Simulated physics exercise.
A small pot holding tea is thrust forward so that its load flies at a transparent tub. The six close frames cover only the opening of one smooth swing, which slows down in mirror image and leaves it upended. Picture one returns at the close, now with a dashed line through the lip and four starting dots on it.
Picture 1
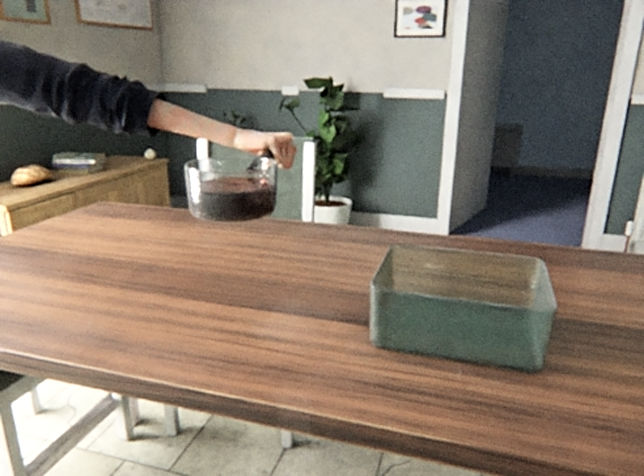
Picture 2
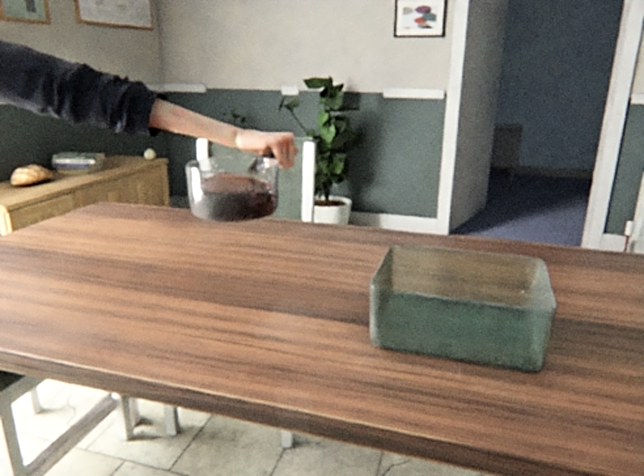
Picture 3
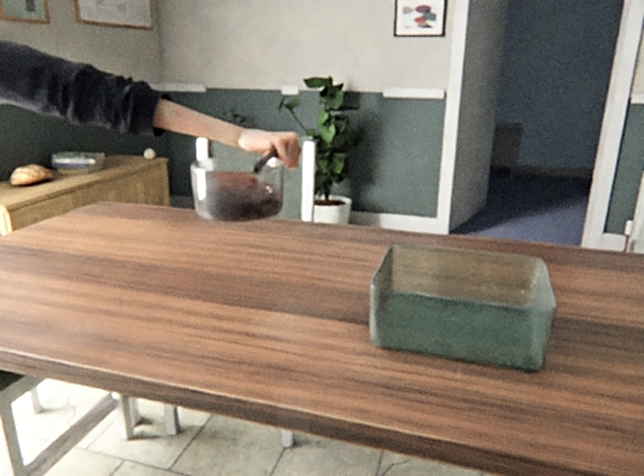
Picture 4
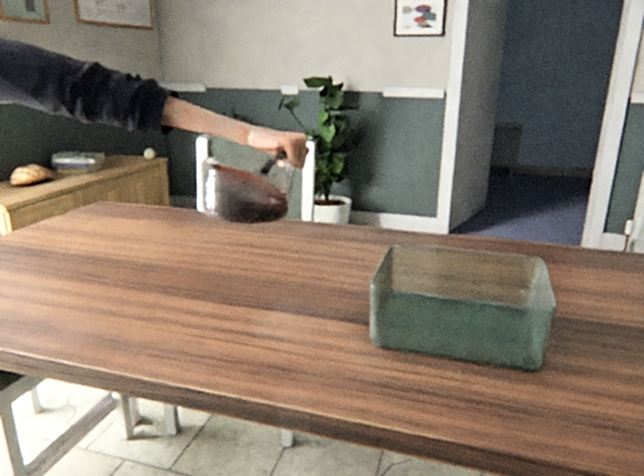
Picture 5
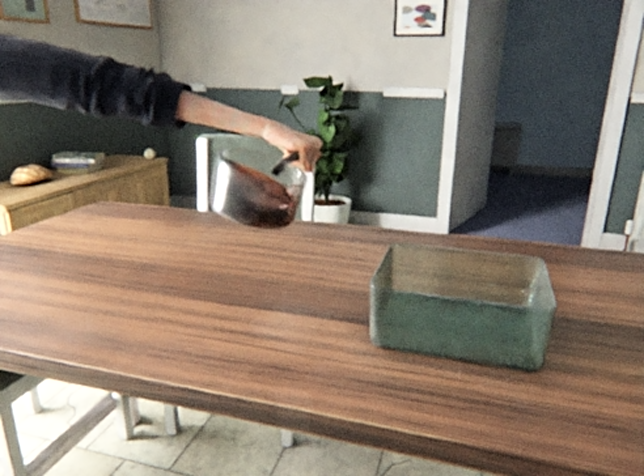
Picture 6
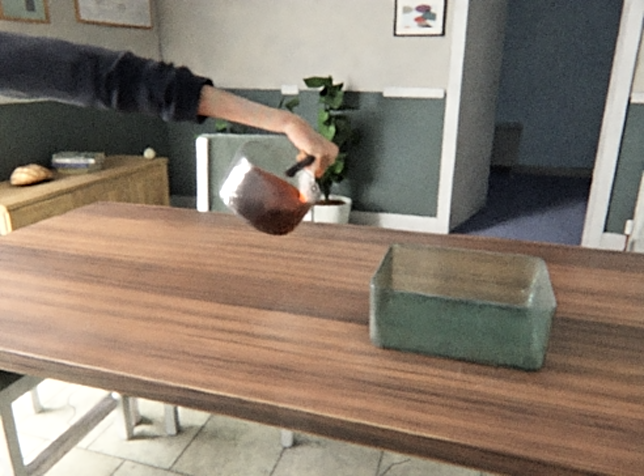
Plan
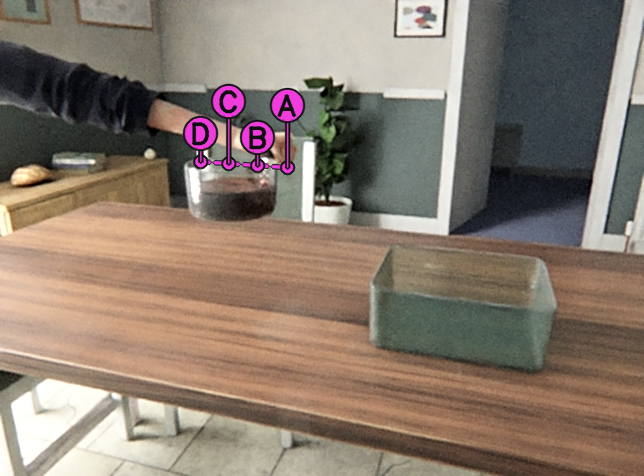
In a room with a wooden table, a hand held a clear pot of dark tea level near an empty-looking see-through tub, then moved it slightly right and tipped it steeply toward the tub.
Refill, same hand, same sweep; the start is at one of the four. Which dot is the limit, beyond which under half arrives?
Choose A.
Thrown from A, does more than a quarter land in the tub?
Yes, clearly.
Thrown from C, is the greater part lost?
Yes, that goes wrong.
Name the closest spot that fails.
B it is.
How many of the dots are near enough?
One.
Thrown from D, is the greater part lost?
Yes, that goes wrong.
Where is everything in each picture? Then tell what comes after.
The first frame shows upright, lip at (272, 166); tub from (370, 343) to (543, 371); nothing has left yet.
The second frame shows upright, lip at (274, 166); nothing has left yet.
The third frame shows upright, lip at (279, 166); nothing has left yet.
The fourth frame shows tipped about 5°, lip at (289, 170); nothing has left yet.
The fifth frame shows tipped about 18°, lip at (303, 182); nothing has left yet.
The sixth frame shows tipped about 36°, lip at (317, 199); nothing has left yet.
On the marked copy, A at (287, 167); B at (257, 165); C at (228, 163); D at (200, 161).
If A is chosen, about 78 % lands in the tub, 7 % falls short and 15 % goes beside or beyond.
If B is chosen, about 15 % lands in the tub, 80 % falls short and 5 % goes beside or beyond.
If C is chosen, about 0 % lands in the tub, 96 % falls short and 4 % goes beside or beyond.
If D is chosen, about 0 % lands in the tub, 100 % falls short.
